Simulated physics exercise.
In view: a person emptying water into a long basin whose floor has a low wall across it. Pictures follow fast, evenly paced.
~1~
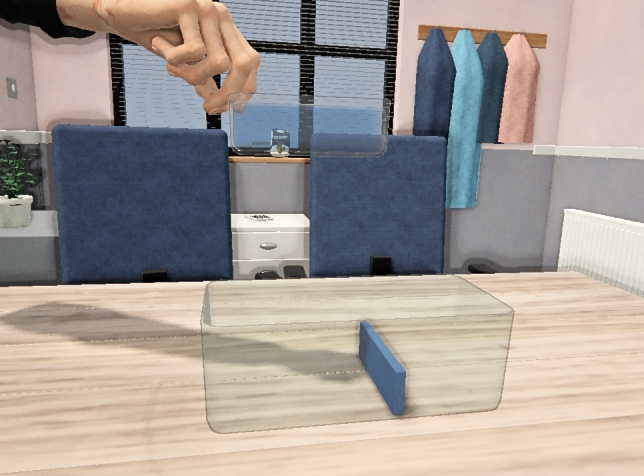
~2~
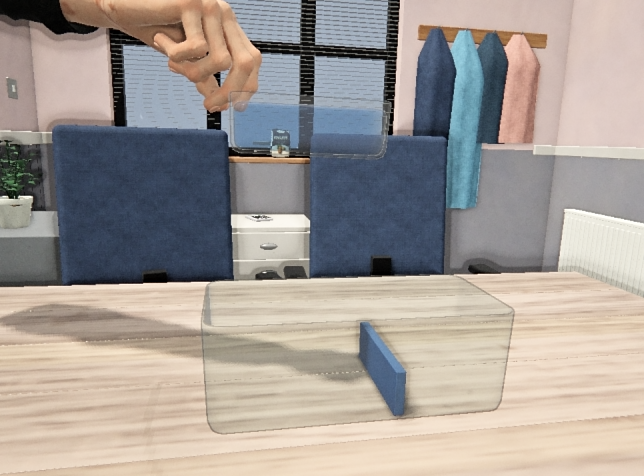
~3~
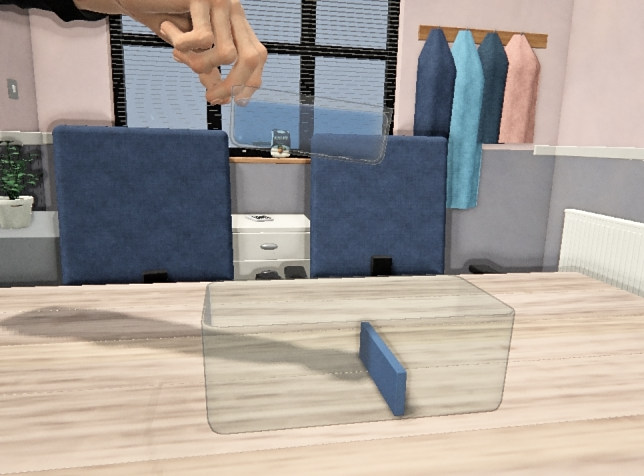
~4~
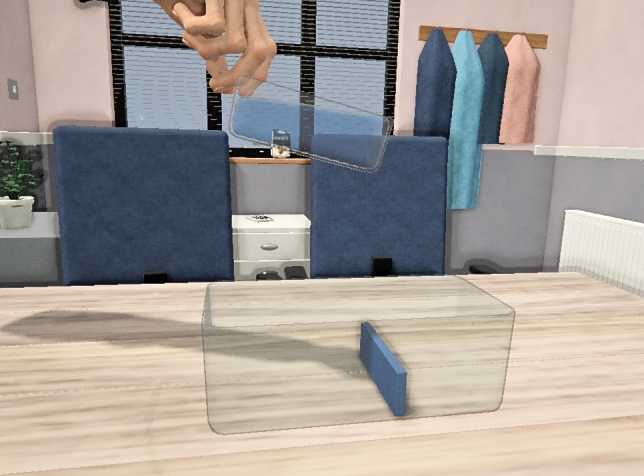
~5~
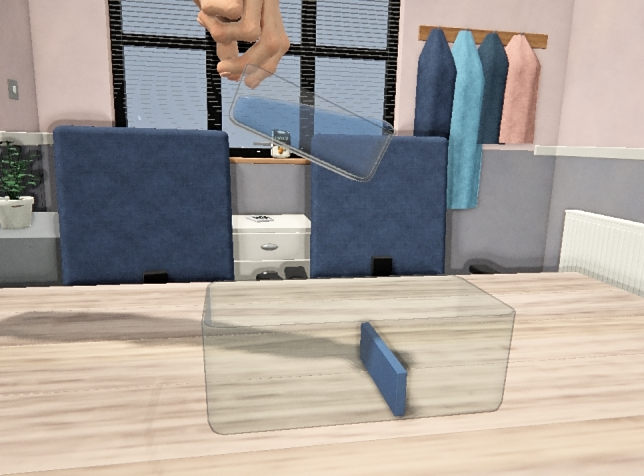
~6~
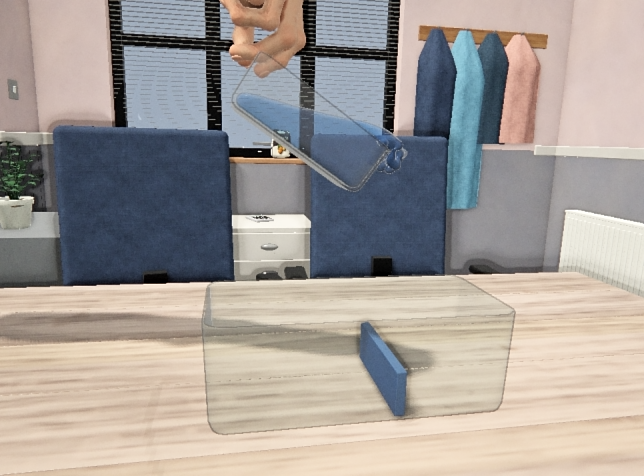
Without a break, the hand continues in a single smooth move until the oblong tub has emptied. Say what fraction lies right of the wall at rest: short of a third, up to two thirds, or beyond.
The share right of the wall ends up beyond two thirds.
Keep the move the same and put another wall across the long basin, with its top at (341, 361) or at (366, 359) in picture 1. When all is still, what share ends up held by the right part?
It works out to around 80 per cent for the first and around 75 per cent for the second.
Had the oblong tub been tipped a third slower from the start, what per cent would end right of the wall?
I'd say close to 80 %.
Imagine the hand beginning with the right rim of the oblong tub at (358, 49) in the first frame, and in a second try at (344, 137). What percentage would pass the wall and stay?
Close to 70 % for the first start and close to 60 % for the second.
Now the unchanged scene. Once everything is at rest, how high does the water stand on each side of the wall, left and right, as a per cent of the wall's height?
Near 10 in a hundred to the left, 50 to the right.
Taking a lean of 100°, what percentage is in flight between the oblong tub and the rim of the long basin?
About 40 %.
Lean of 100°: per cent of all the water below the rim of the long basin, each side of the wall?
0 percent or so left, 55 percent or so right.
A moment on, the oblong tub is tipped right over and 4 per cent is still to pour, 0 is left of the wall and 56 right of it.
Next, the oblong tub is tipped right over and 0 per cent is still to pour, 12 is left of the wall and 75 right of it.
Then the oblong tub is tipped right over and 0 per cent is still to pour, 16 is left of the wall and 76 right of it.
Later the oblong tub is tipped right over and 0 per cent is still to pour, 16 is left of the wall and 76 right of it.
In the end 16 per cent lies left of the wall, 76 right of it and 7 outside.
